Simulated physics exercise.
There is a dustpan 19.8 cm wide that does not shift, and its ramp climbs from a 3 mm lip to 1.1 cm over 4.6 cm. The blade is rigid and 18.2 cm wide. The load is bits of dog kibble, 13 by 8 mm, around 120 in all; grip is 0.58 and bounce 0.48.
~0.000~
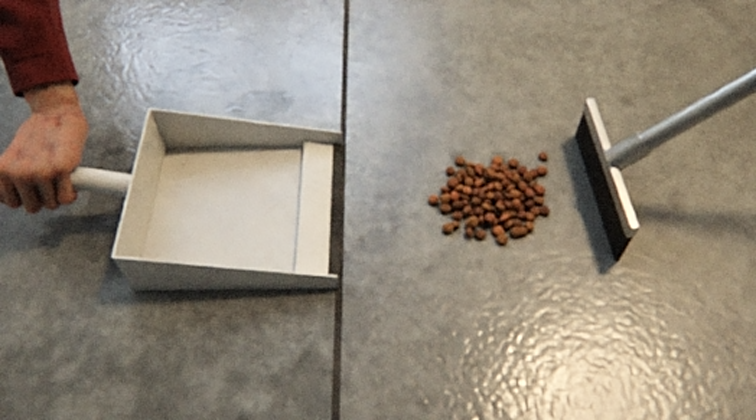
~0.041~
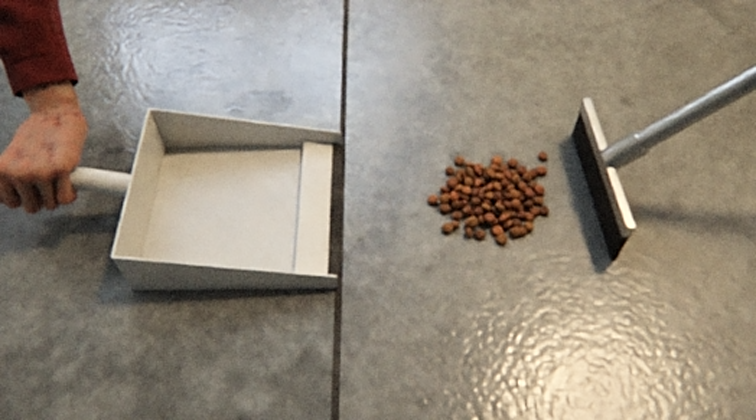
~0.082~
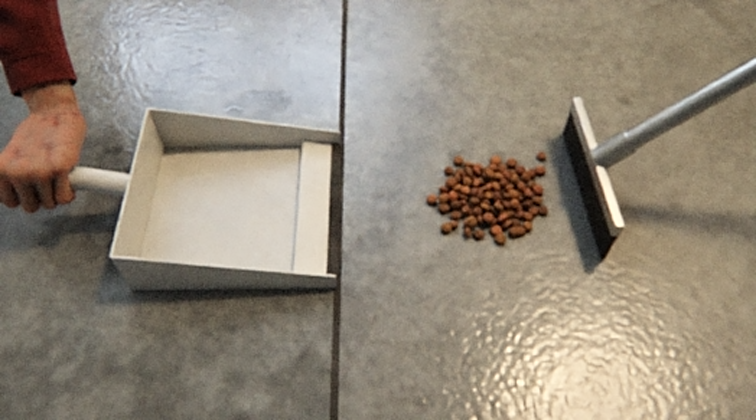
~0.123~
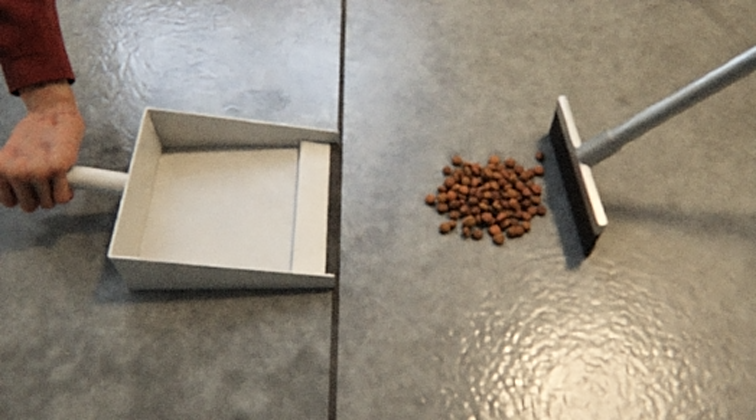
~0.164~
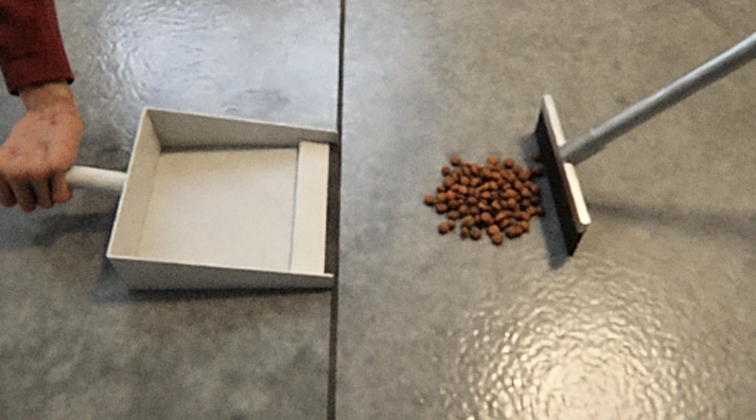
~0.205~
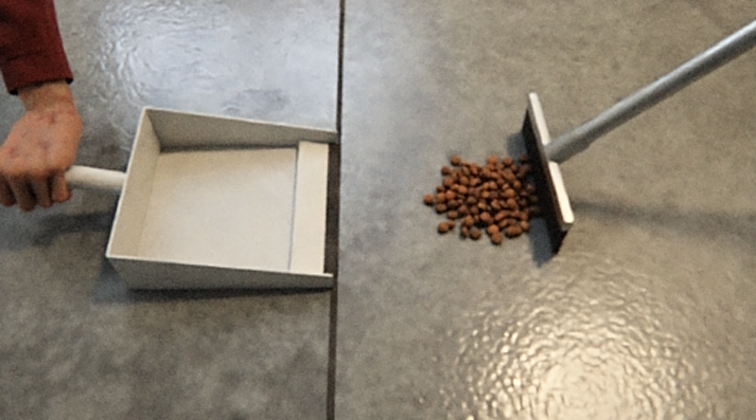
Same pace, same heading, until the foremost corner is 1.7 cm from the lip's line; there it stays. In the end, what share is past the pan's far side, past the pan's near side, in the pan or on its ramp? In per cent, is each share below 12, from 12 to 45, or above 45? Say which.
Past the pan's far side: Below 12; past the pan's near side: Below 12; in the pan or on its ramp: From 12 to 45.
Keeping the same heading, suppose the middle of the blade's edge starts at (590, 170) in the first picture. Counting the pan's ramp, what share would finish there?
It would come to about 20 in a hundred.
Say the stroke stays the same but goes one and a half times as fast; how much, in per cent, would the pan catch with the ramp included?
It would be around 40 per cent.
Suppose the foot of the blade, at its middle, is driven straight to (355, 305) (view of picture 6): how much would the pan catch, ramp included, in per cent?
That comes to near 20 percent.
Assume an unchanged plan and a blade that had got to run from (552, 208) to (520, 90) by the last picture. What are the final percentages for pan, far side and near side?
Split: Pan = 10, far = 20, near = 0.
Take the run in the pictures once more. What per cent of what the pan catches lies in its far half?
Roughly 90 percent.
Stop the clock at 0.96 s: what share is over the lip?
So far, roughly 30 per cent.
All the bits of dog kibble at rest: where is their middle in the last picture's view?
Near (340, 189).
After 0.48 s, middle of the blade 13 cm from the lip; 0 % over the lip, far side 0 %, near side 0 %.
Then, at 0.66 s, middle of the blade 6 cm from the lip; 0 % over the lip, far side 5 %, near side 0 %.
Then, at 0.96 s, middle of the blade 2 cm from the lip; 30 % over the lip, far side 10 %, near side 0 %.
In the end, at 1.3 s, far side 10 %, near side 0 %, pan 30 %, in front of the lip or behind the blade 65 %.
